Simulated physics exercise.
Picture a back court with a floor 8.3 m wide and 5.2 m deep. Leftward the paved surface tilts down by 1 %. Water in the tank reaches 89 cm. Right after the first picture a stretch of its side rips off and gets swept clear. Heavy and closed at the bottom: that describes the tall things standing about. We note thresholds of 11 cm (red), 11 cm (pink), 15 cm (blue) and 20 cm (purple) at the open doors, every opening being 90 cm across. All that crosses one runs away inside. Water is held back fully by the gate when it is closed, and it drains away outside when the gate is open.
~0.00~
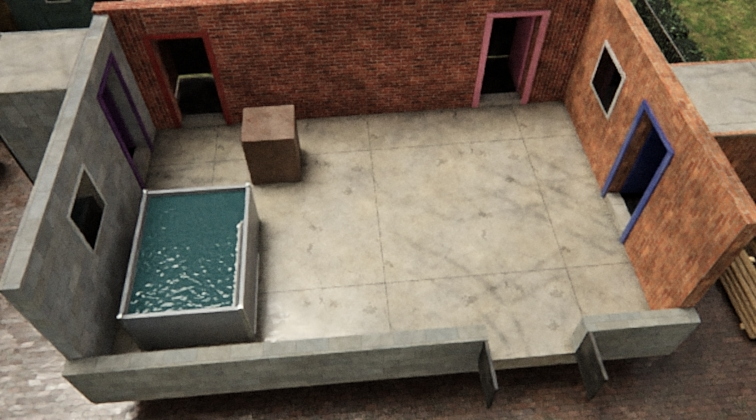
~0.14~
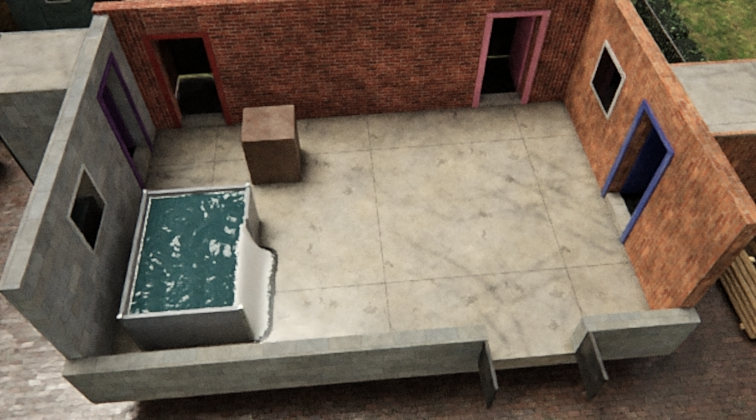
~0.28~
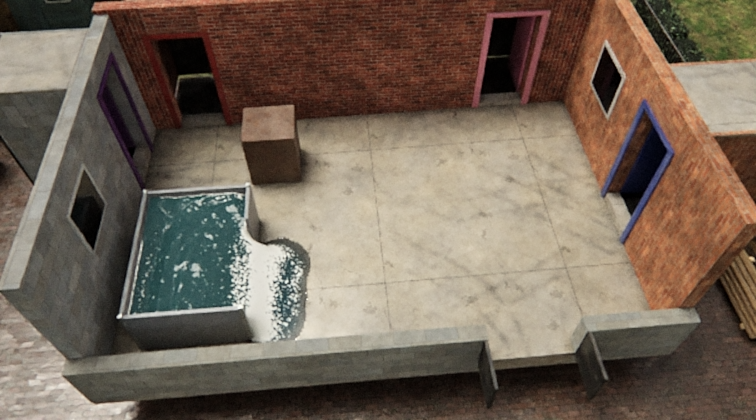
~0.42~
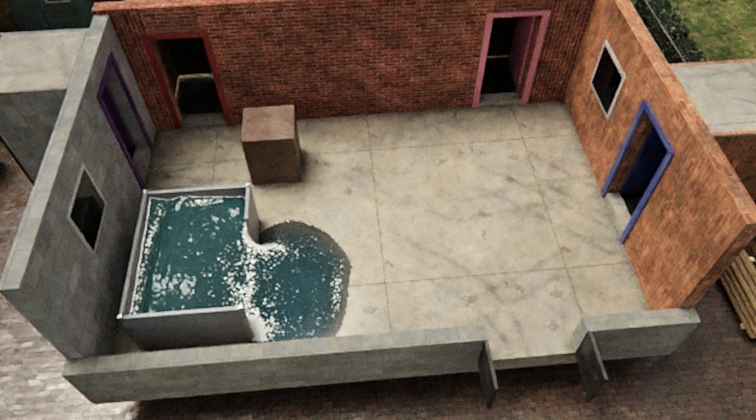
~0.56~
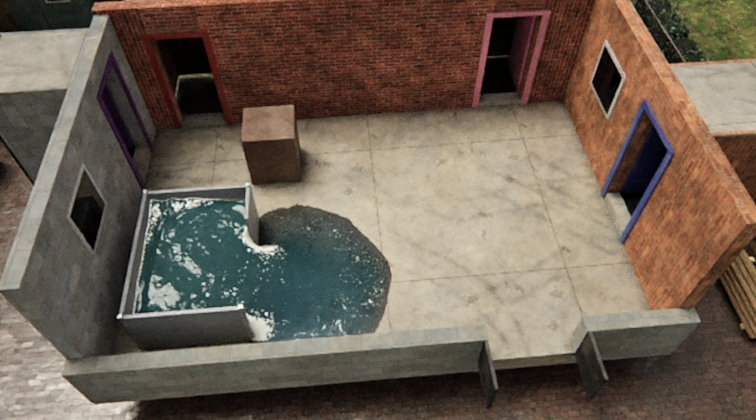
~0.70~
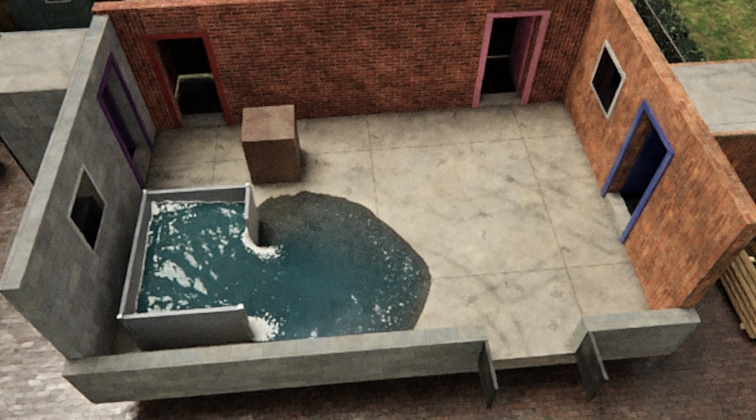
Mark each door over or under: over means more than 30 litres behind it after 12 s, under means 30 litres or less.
Red door under, pink door over, blue door over, purple door under.
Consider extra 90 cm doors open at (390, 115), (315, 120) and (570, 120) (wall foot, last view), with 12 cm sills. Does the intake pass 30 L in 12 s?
Taking them in order, the first gets too little, the second too little and the third enough.
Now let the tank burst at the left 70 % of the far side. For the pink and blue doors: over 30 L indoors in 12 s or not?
Door pink stays within, door blue stays within.
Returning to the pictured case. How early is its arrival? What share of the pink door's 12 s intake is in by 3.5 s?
Roughly 0%.
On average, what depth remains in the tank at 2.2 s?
Roughly 31 centimetres.
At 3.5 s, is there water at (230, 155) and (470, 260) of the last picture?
I'd say spared, then drenched.
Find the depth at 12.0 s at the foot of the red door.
Some 6.5 centimetres of depth.
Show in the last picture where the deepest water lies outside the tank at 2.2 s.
Look around (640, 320).
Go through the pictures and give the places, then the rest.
In the first frame, still water, 89 cm deep, in the tank at (191, 249).
In the second frame, water pours out at (250, 284) and has run 0.8 m, to (266, 251); typically 8 cm deep outside, 89 cm at the tank's back.
In the third frame, the front is at a hidden place, 1.0 m from the gap at (250, 284); 1.2 m2 of floor is under water; 84 cm left at the back of the tank.
In the fourth frame, the front is at (345, 263), 1.6 m from the gap at (250, 285); 3.0 m2 of floor is under water; 78 cm left at the back of the tank.
In the fifth frame, the front is at (385, 269), 2.2 m from the gap at (250, 286); 5.0 m2 of floor is under water; 76 cm left at the back of the tank.
In the sixth frame, water pours out at (250, 286) and has run 2.8 m, to (421, 266); typically 7 cm deep outside, 70 cm at the tank's back.
After 1.4 s water covers 45 % of the floor and is deepest (36 cm) near (268, 311); red door not reached, pink door not reached, blue door not reached, purple door not reached.
After 2.2 s water covers 60 % of the floor and is deepest (46 cm) near (640, 320); red door not reached, pink door not reached, blue door 21 cm at the sill, 1 L in, purple door not reached.
After 3.5 s water covers 70 % of the floor and is deepest (30 cm) near (561, 101); red door not reached, pink door 7 cm at the sill, 0 L in, blue door 24 cm at the sill, 41 L in, purple door not reached.
After 7.0 s water covers 85 % of the floor and is deepest (16 cm) near (310, 158); red door not reached, pink door 16 cm at the sill, 81 L in, blue door 8 cm at the sill, 63 L in, purple door not reached.
After 12.0 s water covers 100 % of the floor and is deepest (16 cm) near (107, 379); red door 6 cm at the sill, 0 L in, pink door 5 cm at the sill, 89 L in, blue door 4 cm at the sill, 63 L in, purple door 11 cm at the sill, 0 L in.
